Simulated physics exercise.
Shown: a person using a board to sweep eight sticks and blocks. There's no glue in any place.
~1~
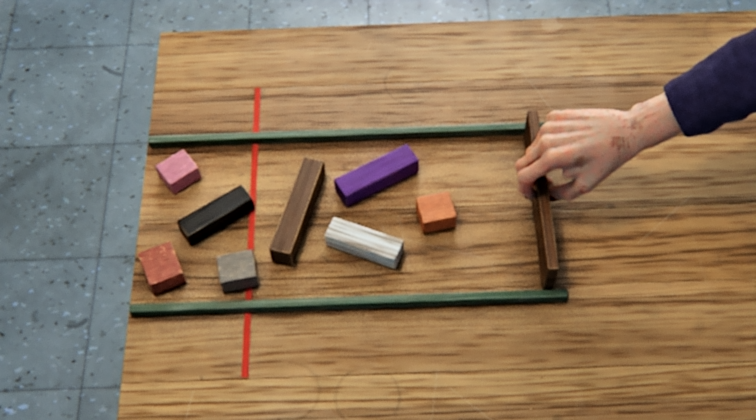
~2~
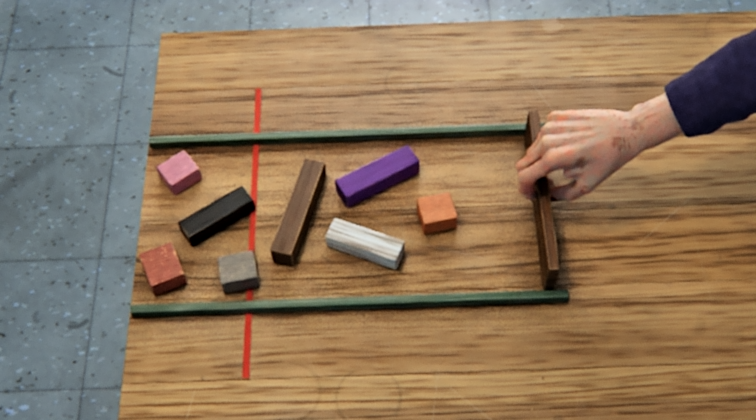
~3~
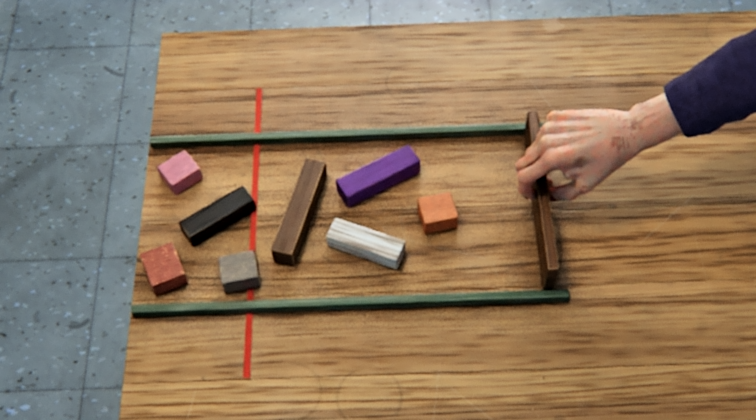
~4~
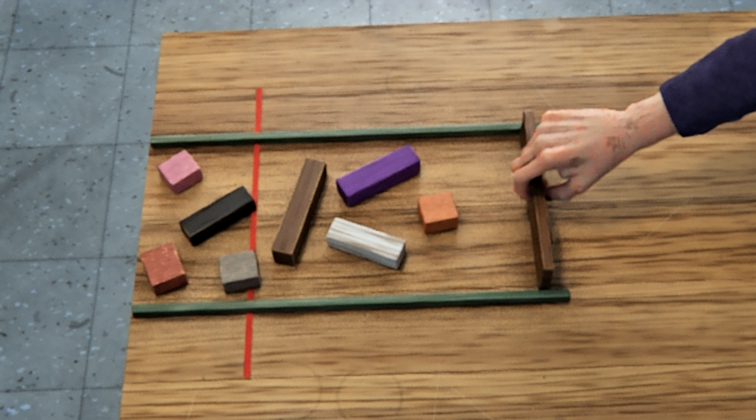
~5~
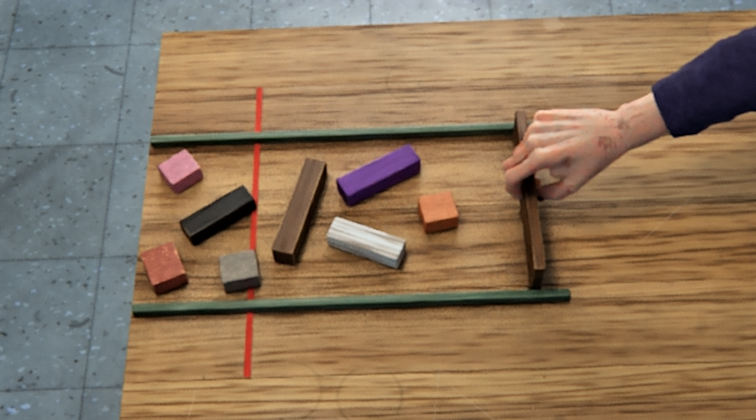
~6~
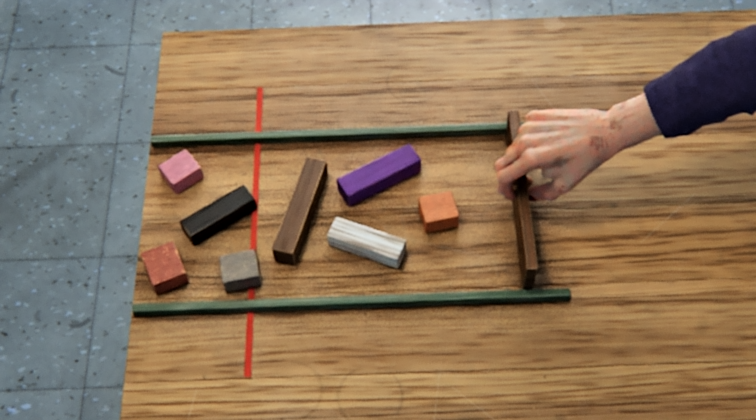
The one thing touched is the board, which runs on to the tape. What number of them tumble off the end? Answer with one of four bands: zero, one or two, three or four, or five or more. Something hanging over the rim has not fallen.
Zero.
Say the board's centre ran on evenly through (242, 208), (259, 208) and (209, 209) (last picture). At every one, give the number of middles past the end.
The numbers past the end are 0, 0 and 2.
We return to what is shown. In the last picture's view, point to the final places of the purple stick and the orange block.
In the last picture the purple stick sits at (225, 178) while the orange block sits at (237, 218).
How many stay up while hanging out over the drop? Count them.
It would come to 2.
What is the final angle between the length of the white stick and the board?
About 55 degrees.
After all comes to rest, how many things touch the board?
That number would be 3.
Soon after, none off yet; red block at rest near (165, 268); pink block at rest near (181, 172); black stick at rest near (219, 215).
After that, none off yet; red block at rest near (165, 268); pink block at rest near (181, 172); black stick moving near (212, 214).
In the end, the number that fall off is zero.
